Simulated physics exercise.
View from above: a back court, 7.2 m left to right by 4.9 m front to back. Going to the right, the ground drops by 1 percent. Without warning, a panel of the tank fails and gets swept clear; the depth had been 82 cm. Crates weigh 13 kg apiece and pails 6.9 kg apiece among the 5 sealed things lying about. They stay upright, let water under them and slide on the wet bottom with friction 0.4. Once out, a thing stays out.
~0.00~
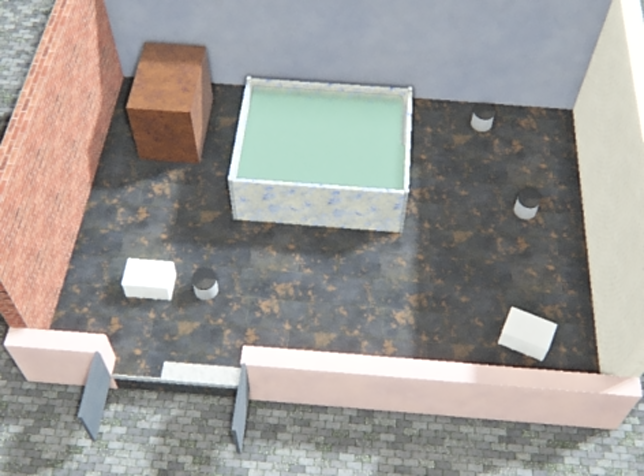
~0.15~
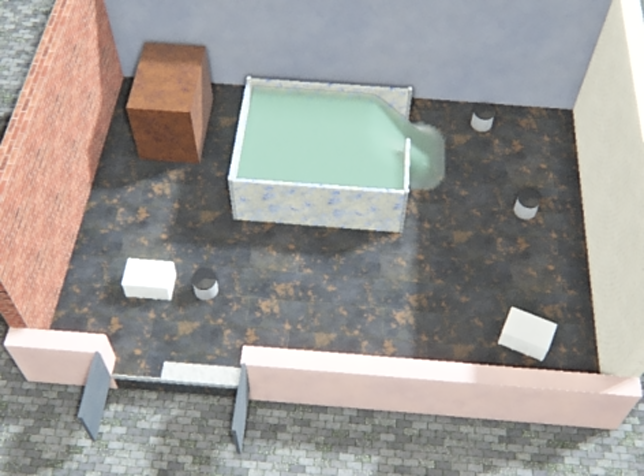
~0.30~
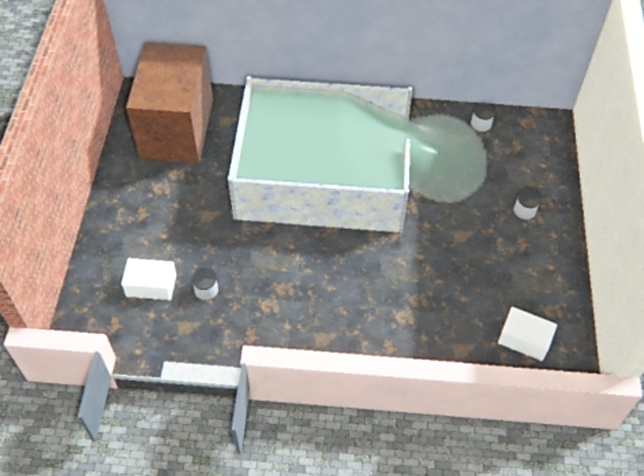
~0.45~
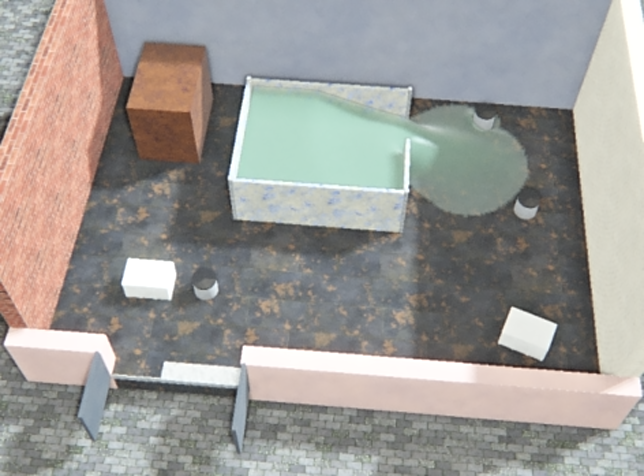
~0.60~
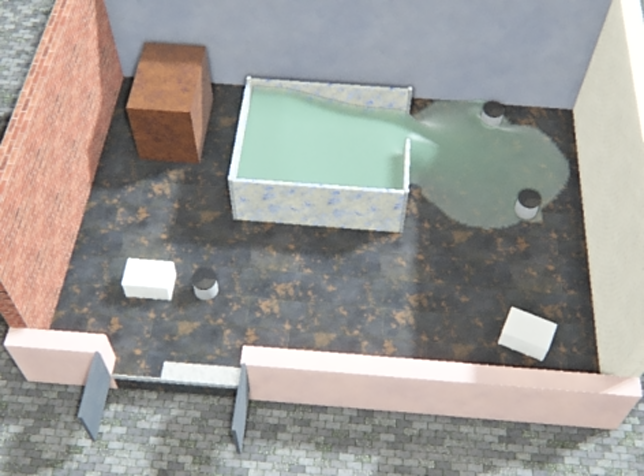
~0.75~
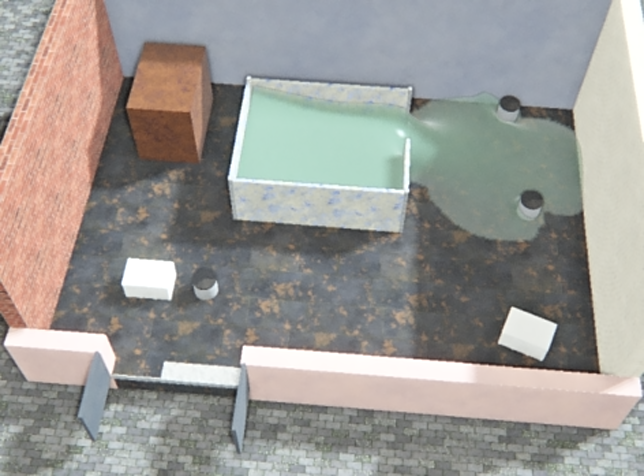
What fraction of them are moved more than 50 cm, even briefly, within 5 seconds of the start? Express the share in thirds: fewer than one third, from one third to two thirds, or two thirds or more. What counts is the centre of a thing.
Looks like the middle band.
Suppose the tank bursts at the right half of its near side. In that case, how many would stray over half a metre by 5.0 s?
Result: 5.
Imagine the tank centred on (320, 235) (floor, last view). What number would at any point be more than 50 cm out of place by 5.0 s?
In that case the number is 3.
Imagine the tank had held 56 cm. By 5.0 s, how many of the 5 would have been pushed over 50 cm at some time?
In that case the number is 3.
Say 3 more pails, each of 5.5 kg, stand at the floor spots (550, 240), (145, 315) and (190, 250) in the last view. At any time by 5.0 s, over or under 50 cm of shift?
In the order asked: Above the mark; below the mark; below the mark.
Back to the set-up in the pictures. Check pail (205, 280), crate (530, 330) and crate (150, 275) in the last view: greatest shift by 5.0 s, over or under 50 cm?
First falling below it, second exceeding it, third falling below it.
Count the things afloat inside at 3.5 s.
The count is 2.
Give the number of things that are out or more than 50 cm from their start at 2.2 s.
By my reckoning, 2.
After 1.1 s 1 of 5 are over 50 cm from their spots; 1 afloat.
After 2.2 s 2 of 5 are over 50 cm from their spots; 1 afloat.
After 3.5 s 3 of 5 are over 50 cm from their spots; 2 afloat.
After 5.0 s 3 of 5 are over 50 cm from their spots, and 3 have been at some point; 1 afloat.
